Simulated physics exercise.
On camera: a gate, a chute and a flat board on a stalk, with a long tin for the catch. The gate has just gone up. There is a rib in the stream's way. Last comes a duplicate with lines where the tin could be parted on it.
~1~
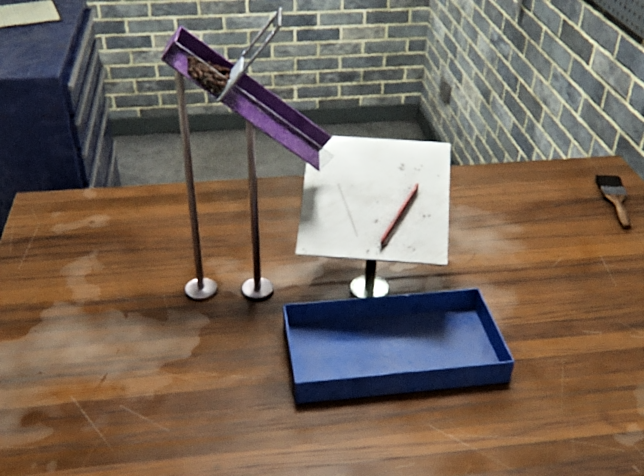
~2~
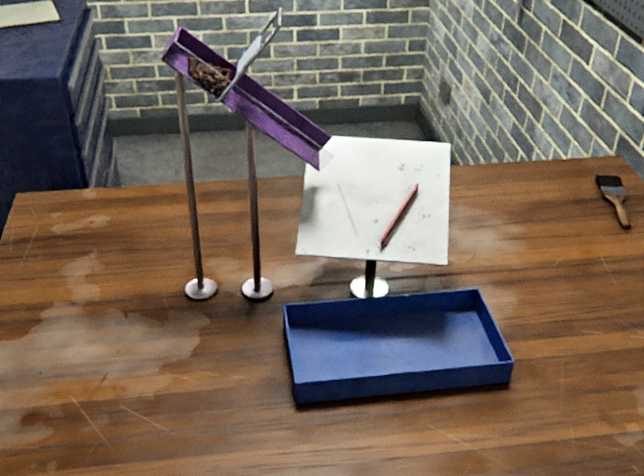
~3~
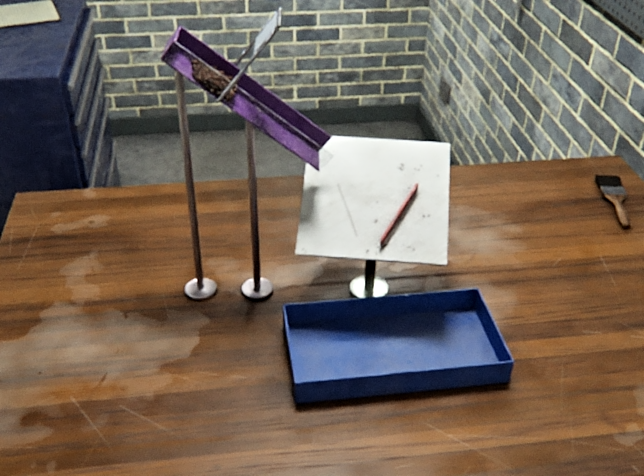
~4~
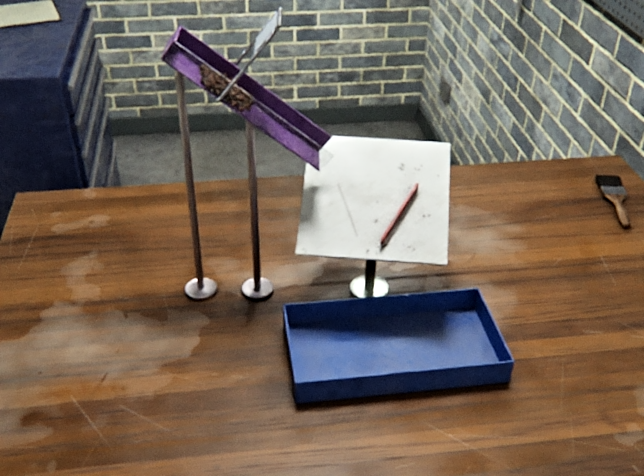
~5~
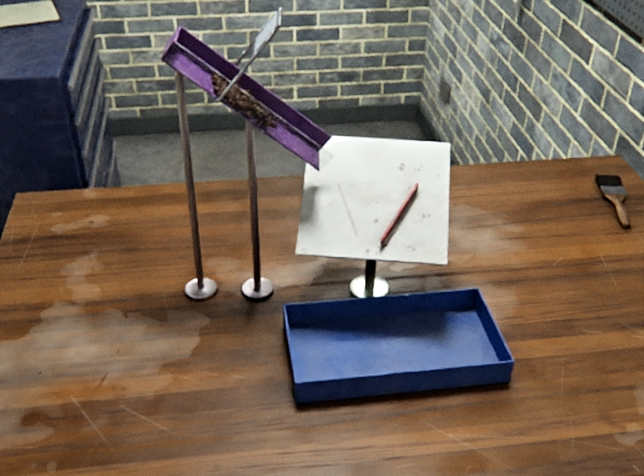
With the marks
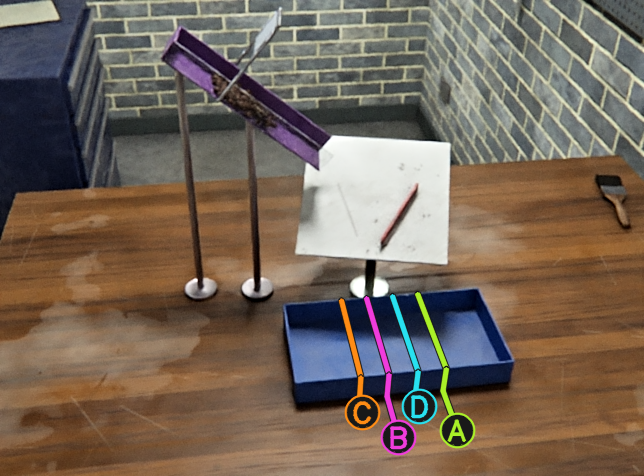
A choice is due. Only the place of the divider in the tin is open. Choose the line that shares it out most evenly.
Line C.
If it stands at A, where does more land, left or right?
The left side.
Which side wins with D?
The left side.
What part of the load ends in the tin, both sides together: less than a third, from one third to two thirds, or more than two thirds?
About that: More than two thirds.
On the marked copy, line A crosses the front rim at (446, 368); line B crosses the front rim at (388, 373); line C crosses the front rim at (360, 376); line D crosses the front rim at (417, 370).
Choosing A, of what is caught, all but a few on the left of the divider, a small share on the right.
Choosing B, of what is caught, the bulk on the left of the divider, a small share on the right.
Choosing C, of what is caught, close to a third on the left of the divider, close to two thirds on the right.
Choosing D, of what is caught, the bulk on the left of the divider, a small share on the right.
